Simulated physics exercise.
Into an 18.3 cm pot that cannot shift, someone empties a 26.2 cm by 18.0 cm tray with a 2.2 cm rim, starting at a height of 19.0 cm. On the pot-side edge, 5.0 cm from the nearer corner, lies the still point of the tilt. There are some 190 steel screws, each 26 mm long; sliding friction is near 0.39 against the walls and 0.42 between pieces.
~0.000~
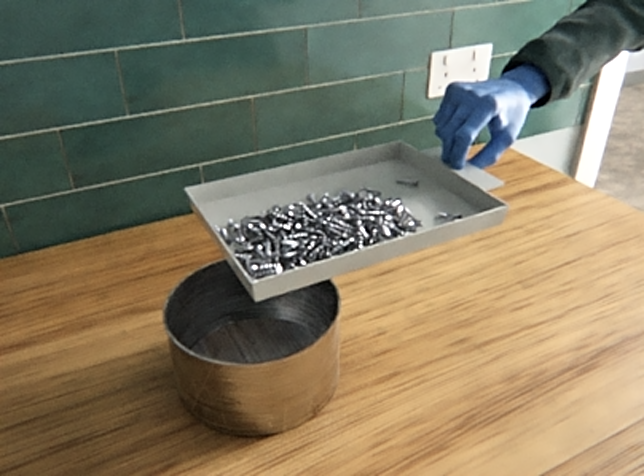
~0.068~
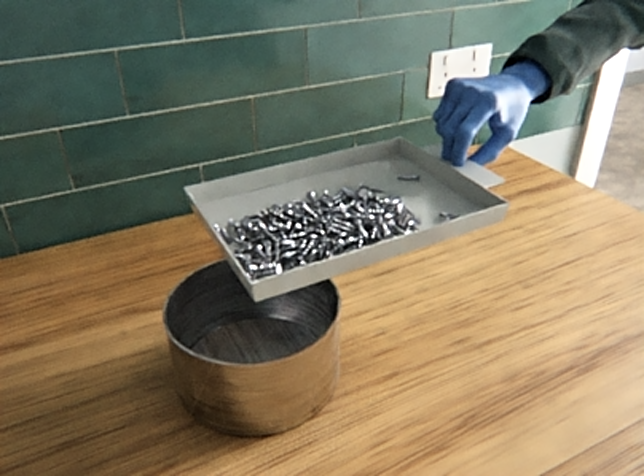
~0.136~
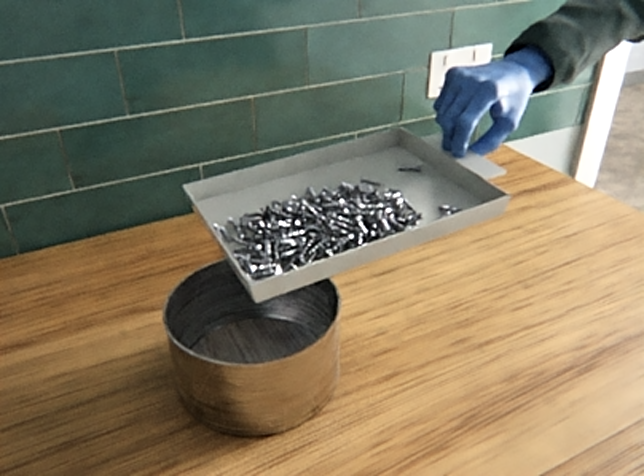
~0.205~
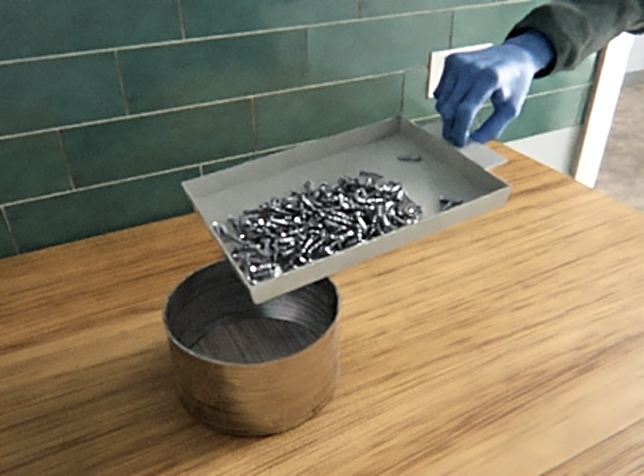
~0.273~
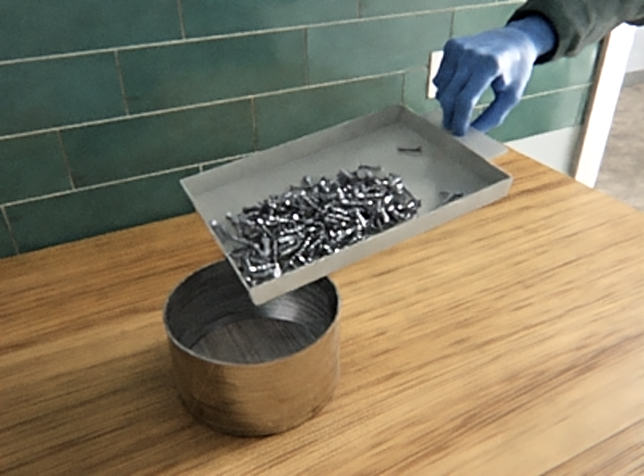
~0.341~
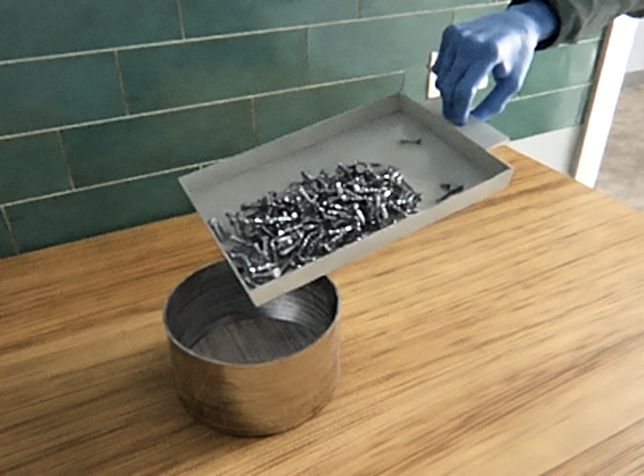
On a wooden table, a blue-gloved hand gradually tilts a tray of metal screws above a round pot.
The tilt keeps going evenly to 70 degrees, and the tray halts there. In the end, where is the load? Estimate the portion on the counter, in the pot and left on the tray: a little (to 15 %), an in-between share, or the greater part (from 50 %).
Counter: The greater part; pot: A little; tray: An in-between share.
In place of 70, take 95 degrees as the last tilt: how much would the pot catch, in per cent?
Result: Close to 0 %.
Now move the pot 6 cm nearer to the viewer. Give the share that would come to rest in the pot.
With that change it comes to something like 30 in a hundred.
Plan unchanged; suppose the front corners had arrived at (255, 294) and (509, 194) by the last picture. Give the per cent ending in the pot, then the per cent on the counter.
You'd end with pot at 0 and counter at 60.
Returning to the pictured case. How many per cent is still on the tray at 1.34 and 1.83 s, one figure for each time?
About 100, 40.
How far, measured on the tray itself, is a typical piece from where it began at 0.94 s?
Around 2 centimetres.
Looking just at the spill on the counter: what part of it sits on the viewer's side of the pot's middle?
Estimate: Close to 100 per cent of the pieces.
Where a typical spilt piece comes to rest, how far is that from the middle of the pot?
I'd say close to 16 centimetres.
After 0.94 s, tilt 40 degrees; the tray holds 100 %, the pot 0 %.
After 1.34 s, tilt 58 degrees; the tray holds 100 %, the pot 0 %.
After 1.83 s, tilt 70 degrees; the tray holds 40 %, the pot 0 %.
By 2.7 s all is still; counter 75 %, pot 0 %, tray 25 %.
